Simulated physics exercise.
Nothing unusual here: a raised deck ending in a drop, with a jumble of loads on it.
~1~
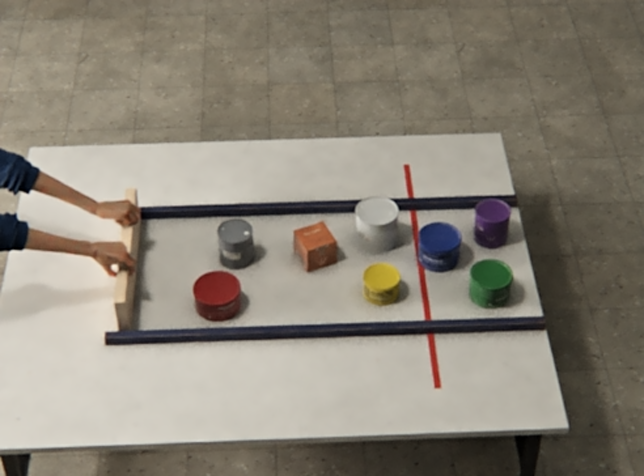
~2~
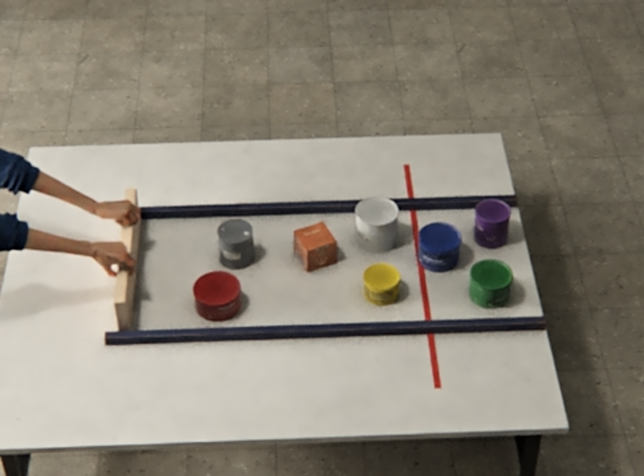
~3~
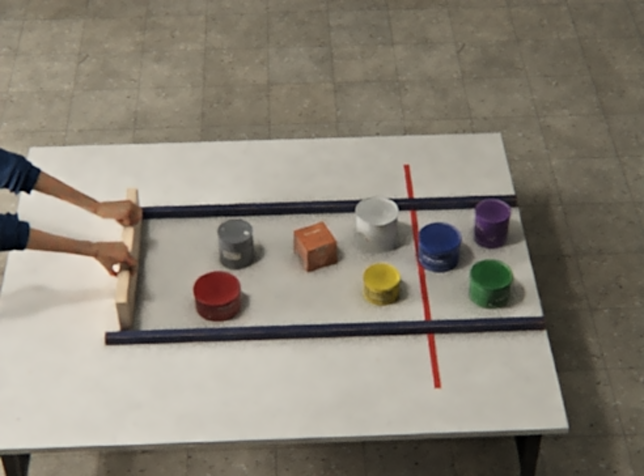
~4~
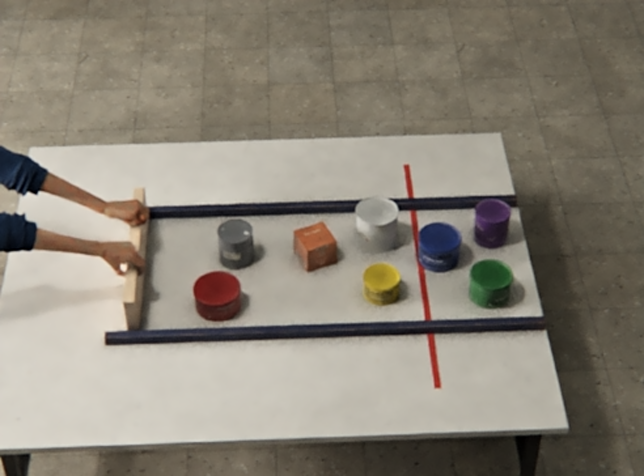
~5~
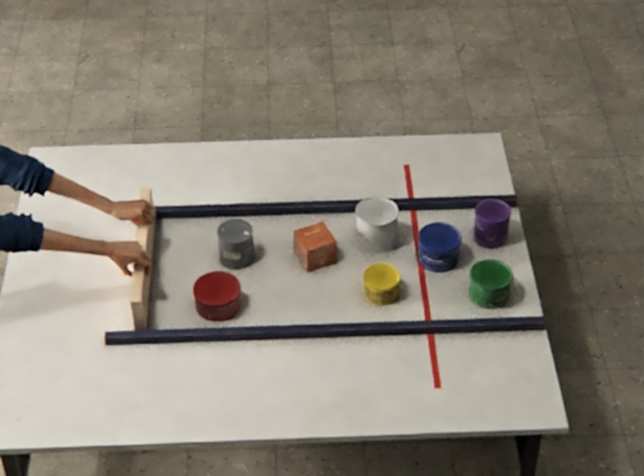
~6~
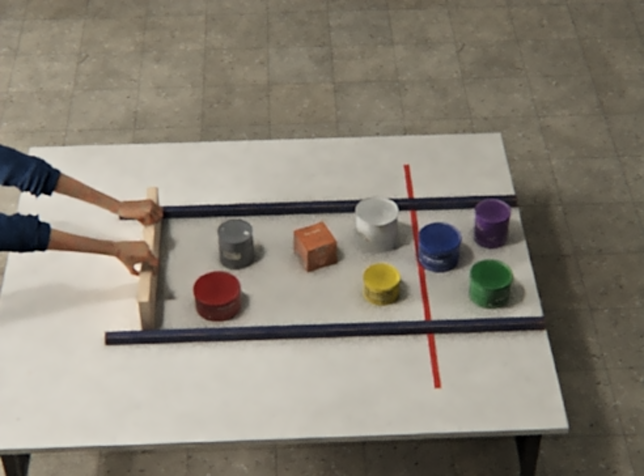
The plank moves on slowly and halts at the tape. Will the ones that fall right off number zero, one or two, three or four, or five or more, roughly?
They will number zero.
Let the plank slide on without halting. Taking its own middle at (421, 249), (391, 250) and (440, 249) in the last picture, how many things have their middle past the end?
Middles past end - pos 1: 0, pos 2: 0, pos 3: 1.
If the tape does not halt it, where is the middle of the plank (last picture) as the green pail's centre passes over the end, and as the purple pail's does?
The middle sits near (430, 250) for the first and near (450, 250) for the other.
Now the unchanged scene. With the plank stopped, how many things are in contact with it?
Counting them up gives 3.
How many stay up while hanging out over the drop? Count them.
In total, 1 of them.
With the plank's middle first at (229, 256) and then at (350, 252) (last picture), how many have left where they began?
By then 2, and later 5.
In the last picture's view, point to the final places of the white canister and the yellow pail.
They finish at roughly (436, 210) and (487, 284) respectively.
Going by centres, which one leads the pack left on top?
Green pail.
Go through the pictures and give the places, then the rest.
In the first picture, purple pail (492, 224); green pail (490, 284); blue pail (439, 248); plank (128, 259); tape (421, 266).
In the second picture, green pail (490, 284); yellow pail (381, 285).
In the third picture, blue pail (439, 248); white canister (376, 226).
In the fourth picture, purple pail (492, 224); orange box (315, 247).
In the fifth picture, green pail (490, 284); red pail (218, 297).
In the sixth picture, purple pail (492, 224); green pail (490, 284); blue pail (439, 248); plank (150, 258); tape (421, 266).
A little later, none off yet; purple pail at rest near (492, 224); green pail at rest near (490, 284); blue pail at rest near (439, 248).
When it is over, the number that fall off is zero.
